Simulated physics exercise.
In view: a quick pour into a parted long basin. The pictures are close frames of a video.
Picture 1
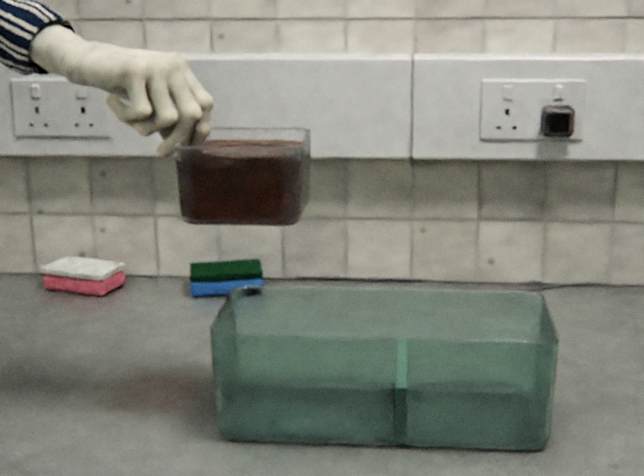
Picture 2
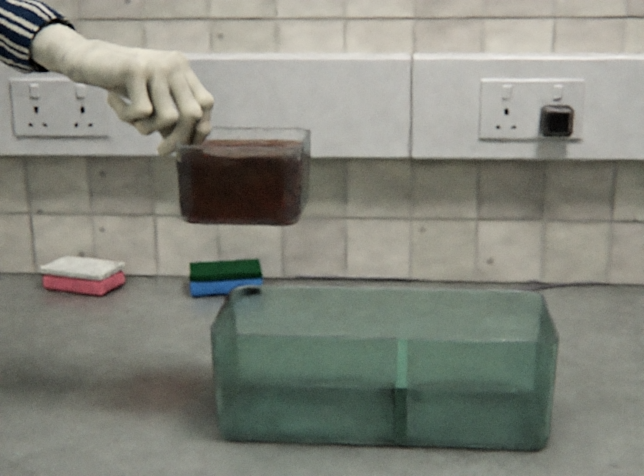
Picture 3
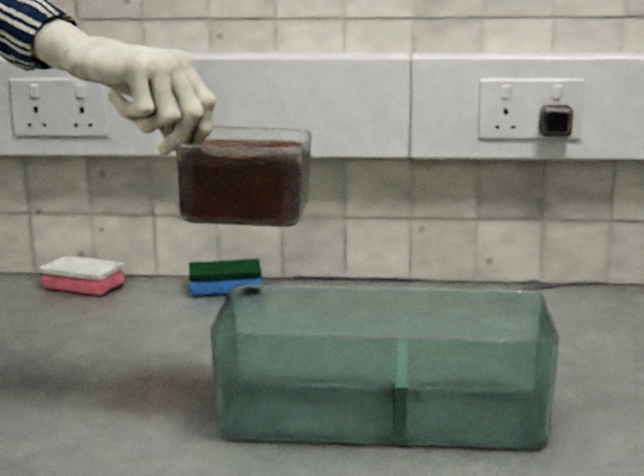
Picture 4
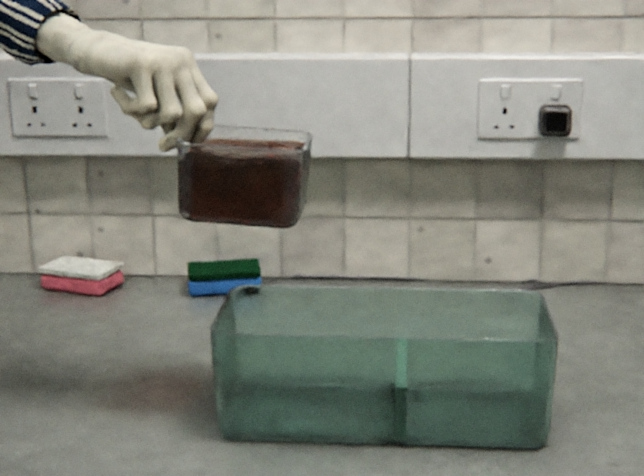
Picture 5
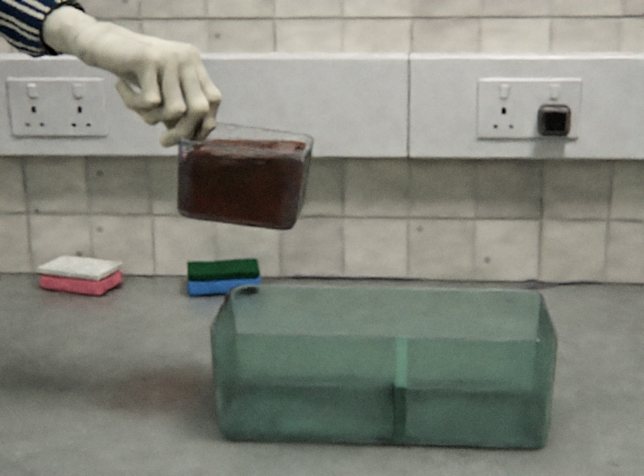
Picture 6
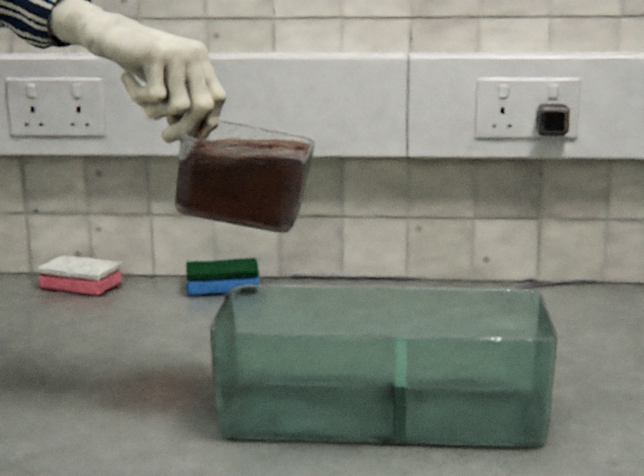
To begin with, a pale-gloved hand holds a small clear container of dark reddish-brown liquid level above the left part of a long, greenish, divided basin on a grey counter. The hand then slowly turns, tilting the container slightly so its right side dips, while the basin and two sponges stay still.
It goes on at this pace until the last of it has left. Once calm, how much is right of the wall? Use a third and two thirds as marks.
In the end not even a third is right of the wall.
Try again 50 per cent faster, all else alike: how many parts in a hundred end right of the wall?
Some 10 per cent.
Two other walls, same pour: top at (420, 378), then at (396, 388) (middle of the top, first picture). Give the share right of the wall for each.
First some 5, then 45 per cent.
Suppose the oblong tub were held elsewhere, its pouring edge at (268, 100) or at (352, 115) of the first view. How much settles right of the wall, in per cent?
About 0 and 75 per cent.
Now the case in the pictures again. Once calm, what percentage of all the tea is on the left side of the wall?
It comes to 80 per cent or so.
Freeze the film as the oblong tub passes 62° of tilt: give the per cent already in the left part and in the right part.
Left about 15, right about 0.
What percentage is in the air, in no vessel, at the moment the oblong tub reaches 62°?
Some 30 per cent.
A moment on, the oblong tub is tipped part way and 56 per cent is still to pour, 14 is left of the wall and 1 right of it.
Next, the oblong tub is tipped on its side and 11 per cent is still to pour, 62 is left of the wall and 18 right of it.
Then the oblong tub is tipped right over and 0 per cent is still to pour, 80 is left of the wall and 18 right of it.
Later the oblong tub is tipped right over and 0 per cent is still to pour, 81 is left of the wall and 18 right of it.
Finally, 81 per cent lies left of the wall, 18 right of it and 1 outside.
